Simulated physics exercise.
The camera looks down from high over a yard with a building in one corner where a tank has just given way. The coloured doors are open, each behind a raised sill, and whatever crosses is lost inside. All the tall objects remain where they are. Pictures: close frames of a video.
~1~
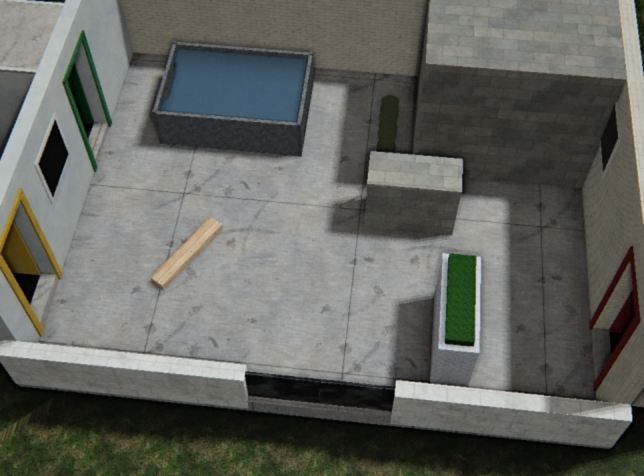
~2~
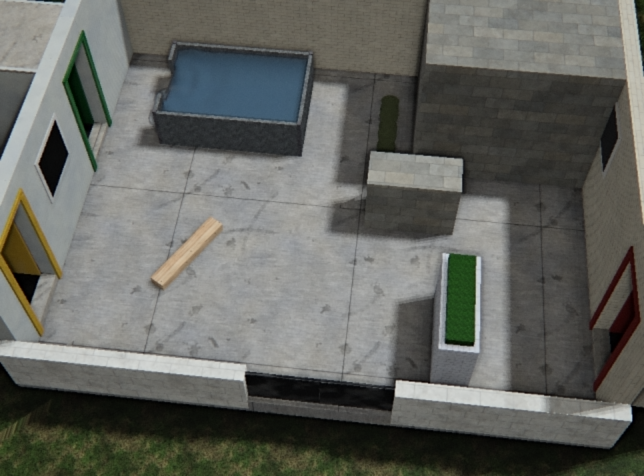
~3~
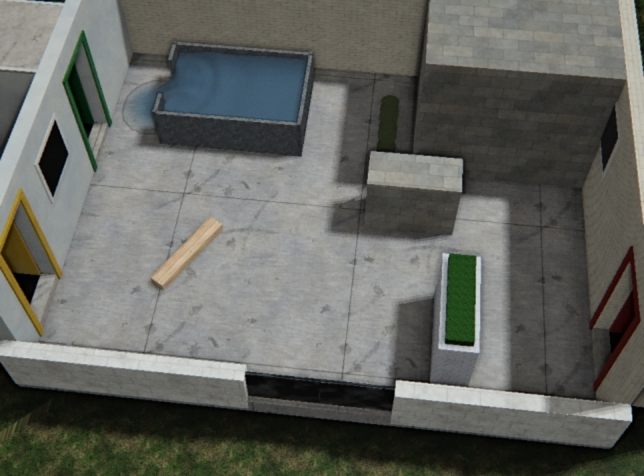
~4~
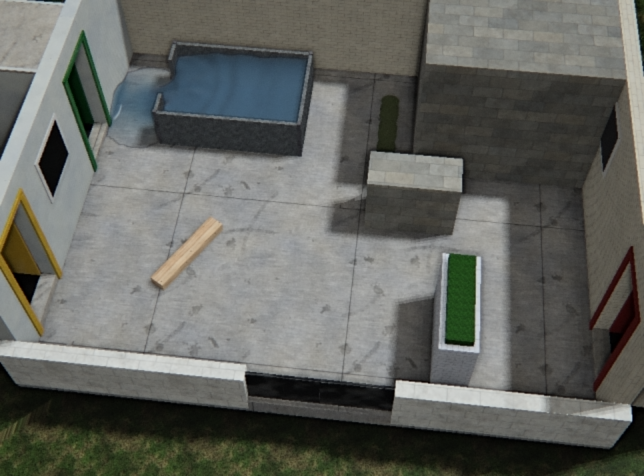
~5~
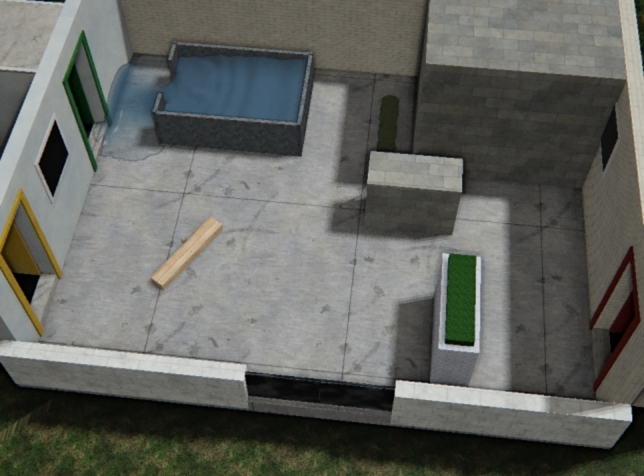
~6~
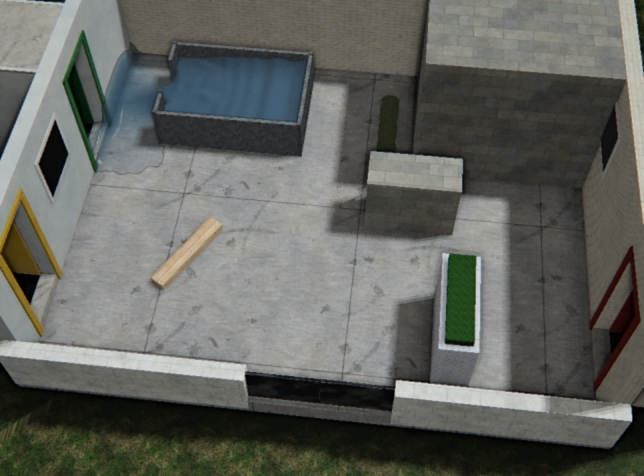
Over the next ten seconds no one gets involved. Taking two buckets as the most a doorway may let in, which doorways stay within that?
Outcome: The red door keeps it to two buckets; the yellow door keeps it to two buckets; the green door lets in beyond two buckets.
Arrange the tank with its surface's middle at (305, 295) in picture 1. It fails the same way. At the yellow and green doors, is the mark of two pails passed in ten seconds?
Here the yellow one breaks the limit, and the green one remains within bounds.
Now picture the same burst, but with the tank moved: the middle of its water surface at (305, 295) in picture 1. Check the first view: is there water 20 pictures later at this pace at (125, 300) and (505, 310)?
Note - point 1 drenched; point 2 still bare.
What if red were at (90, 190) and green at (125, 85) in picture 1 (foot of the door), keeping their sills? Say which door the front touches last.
That's the one in yellow.
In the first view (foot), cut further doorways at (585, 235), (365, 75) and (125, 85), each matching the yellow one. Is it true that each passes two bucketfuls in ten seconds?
Result per door - within the limit; within the limit; past the limit.
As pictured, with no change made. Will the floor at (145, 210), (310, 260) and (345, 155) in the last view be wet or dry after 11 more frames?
One after the other: Covered, clear, free of water.
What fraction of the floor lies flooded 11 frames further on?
Estimate: Some 25 in a hundred.
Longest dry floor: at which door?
It's the one in red.
A moment on, water covers 10 % of the floor; the red door not reached, the yellow door not reached, the green door under two buckets in.
Next, water covers 25 % of the floor; the red door not reached, the yellow door wet at the sill, nothing in, the green door over two buckets in.
Then, water covers 35 % of the floor; the red door not reached, the yellow door wet at the sill, nothing in, the green door far over two buckets in.
Later, water covers 65 % of the floor; the red door not reached, the yellow door wet at the sill, nothing in, the green door far over two buckets in.
In the end, water covers 95 % of the floor; the red door wet at the sill, nothing in, the yellow door wet at the sill, nothing in, the green door far over two buckets in.
